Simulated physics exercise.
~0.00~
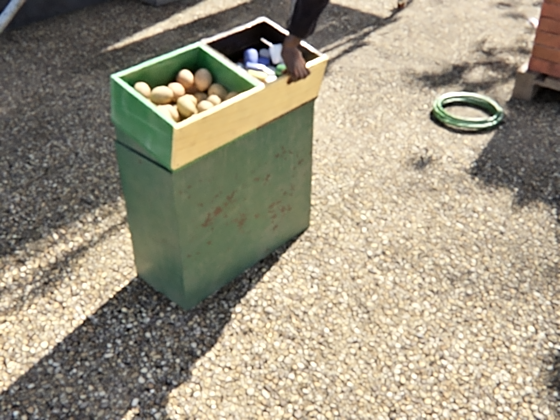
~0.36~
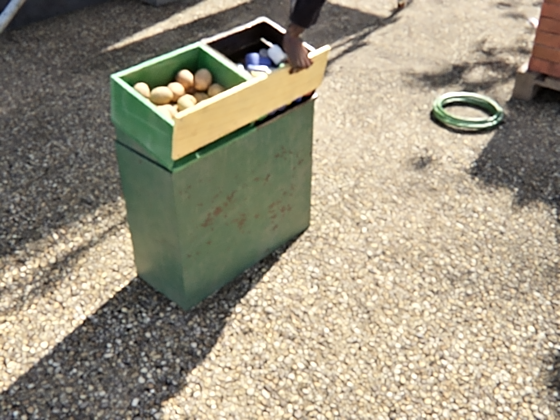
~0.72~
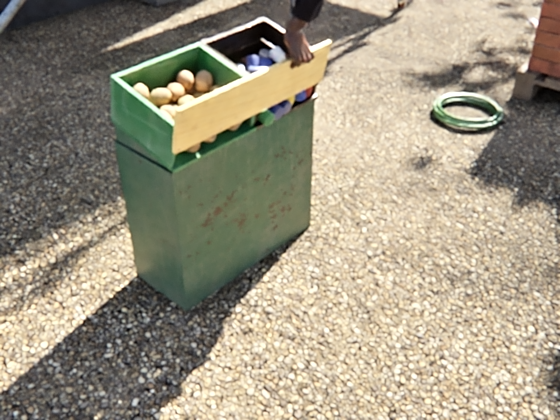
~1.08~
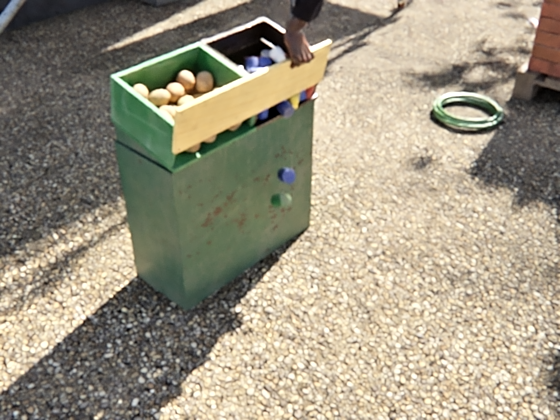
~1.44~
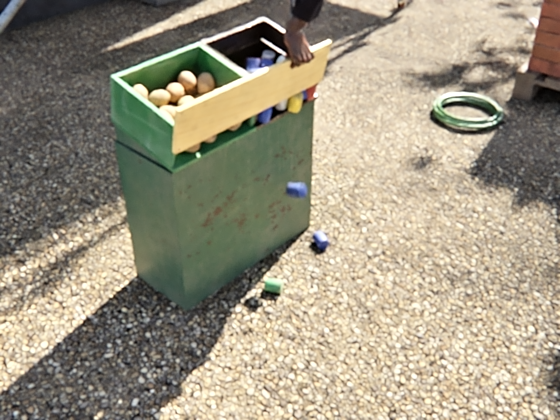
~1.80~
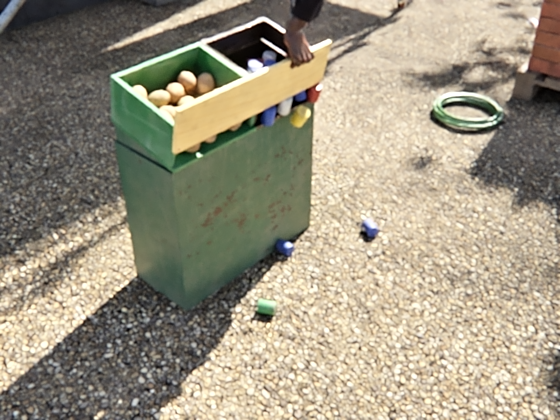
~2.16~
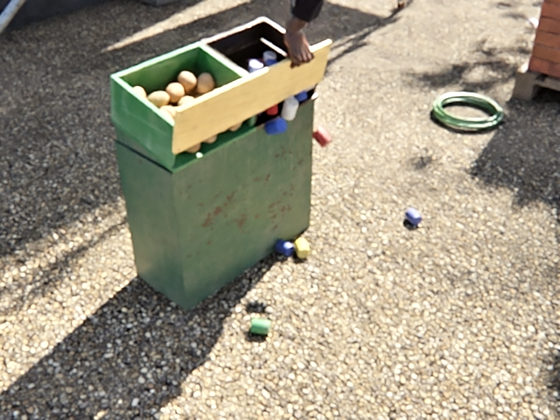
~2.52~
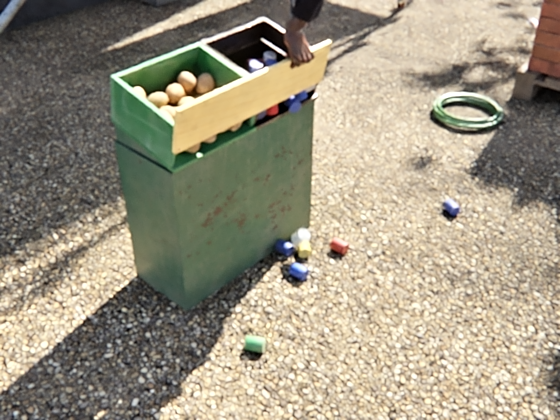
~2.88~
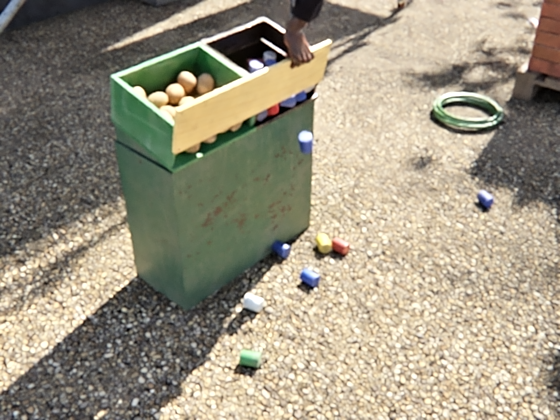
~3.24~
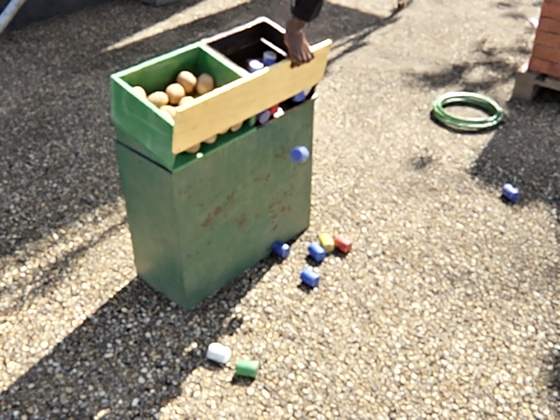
On a sunlit pebbly surface, a hand raised the sliding gate on a green box holding potatoes on one side and small colourful jars on the other, and several jars dropped out and rolled across the ground while the potatoes stayed in.
